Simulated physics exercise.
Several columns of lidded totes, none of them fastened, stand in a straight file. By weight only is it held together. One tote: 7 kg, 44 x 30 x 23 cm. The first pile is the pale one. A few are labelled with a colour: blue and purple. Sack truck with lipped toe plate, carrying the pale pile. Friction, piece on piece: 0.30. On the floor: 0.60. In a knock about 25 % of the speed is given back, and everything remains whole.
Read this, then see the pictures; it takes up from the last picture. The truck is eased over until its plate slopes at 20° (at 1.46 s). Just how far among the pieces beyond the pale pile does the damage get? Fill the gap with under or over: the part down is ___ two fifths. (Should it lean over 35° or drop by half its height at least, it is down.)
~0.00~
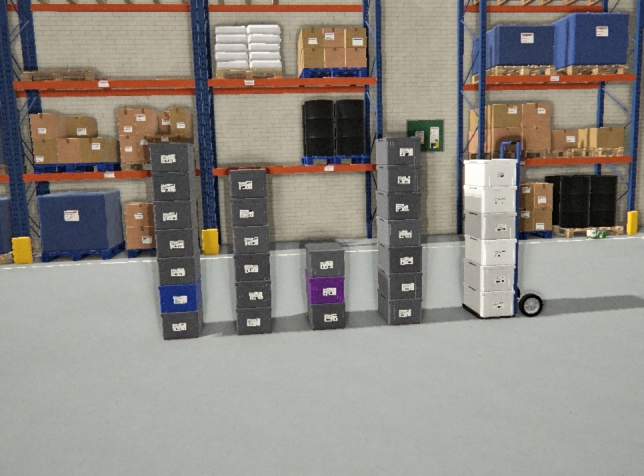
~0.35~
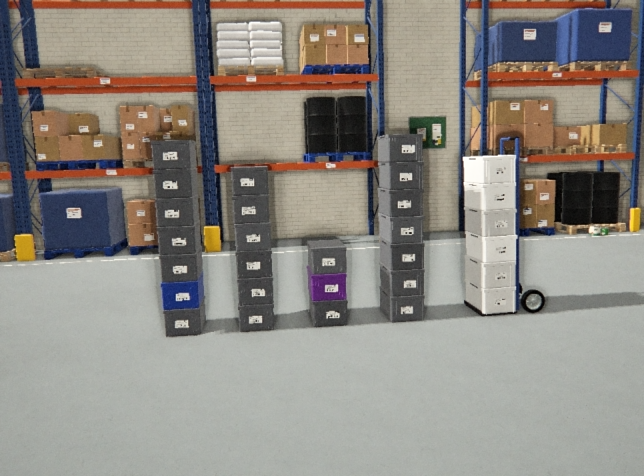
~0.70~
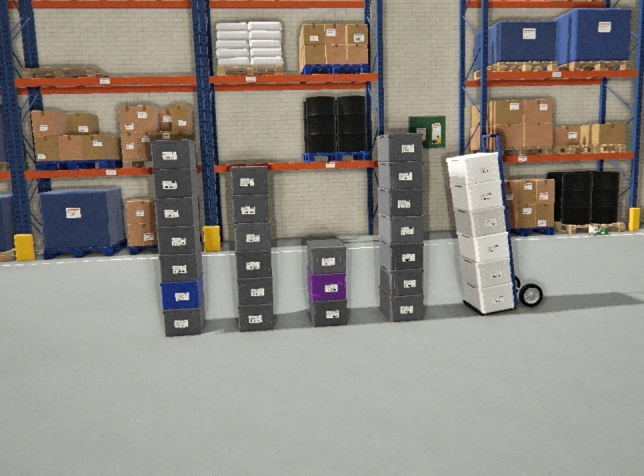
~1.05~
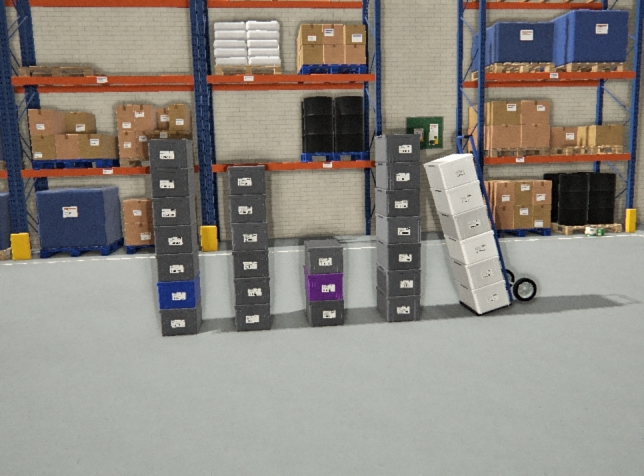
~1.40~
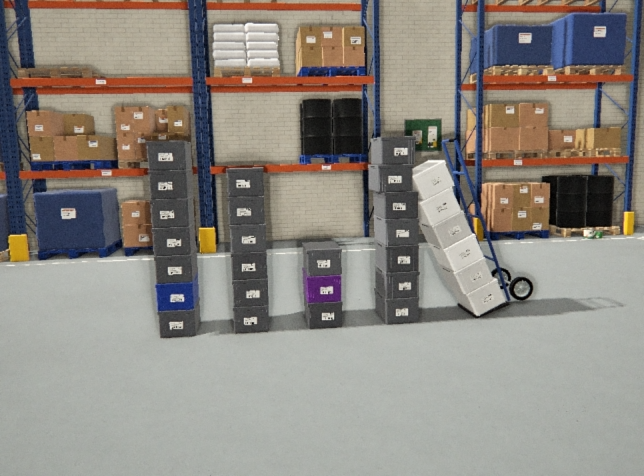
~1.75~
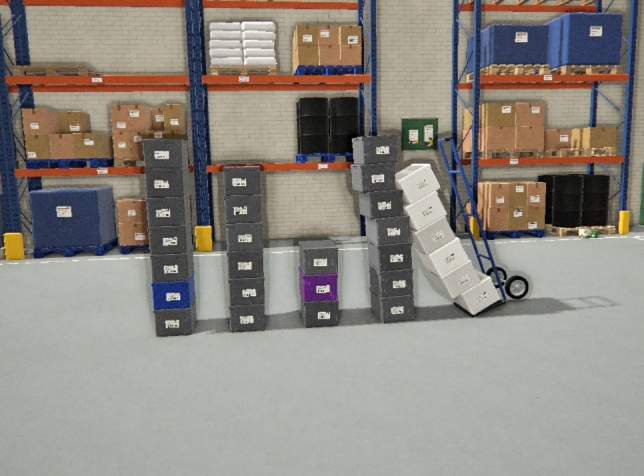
The part down is over two fifths.
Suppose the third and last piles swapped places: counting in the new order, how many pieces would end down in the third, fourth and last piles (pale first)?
After the swap, the third pile would have 7 down, the fourth 5 and the last 2.
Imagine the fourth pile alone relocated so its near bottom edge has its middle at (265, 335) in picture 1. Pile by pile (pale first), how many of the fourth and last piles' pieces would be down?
Then fourth 5, last 7.
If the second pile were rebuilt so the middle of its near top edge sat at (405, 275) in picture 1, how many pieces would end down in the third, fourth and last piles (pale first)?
Down by pile: Third 0, fourth 0, last 0.
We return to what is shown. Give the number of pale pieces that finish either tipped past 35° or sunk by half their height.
The answer is 6 pale pieces.
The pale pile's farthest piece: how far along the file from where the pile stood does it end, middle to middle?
Something like 150 cm along the file.
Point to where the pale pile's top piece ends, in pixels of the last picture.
It should be centred near (317, 253) in the final frame.
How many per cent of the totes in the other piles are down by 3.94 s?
It's 90 percent at that point.
Around 2.42 s, 6 of the pale pile down; 2 of the 23 other totes down.
Around 3.16 s, 6 of the pale pile down; 7 of the 23 other totes down; purple tote tipped 32°; blue tote tipped 6°.
Around 3.94 s, 6 of the pale pile down; 21 of the 23 other totes down; blue tote on its side; purple tote tipped 36°.
Finally (5.2 s), 6 of the pale pile down; 21 of the 23 other totes down; blue tote on its side; purple tote tipped 36°. That is 91 per cent. Seen by the last camera, middles, blue tote near (99, 312), purple tote near (280, 290).
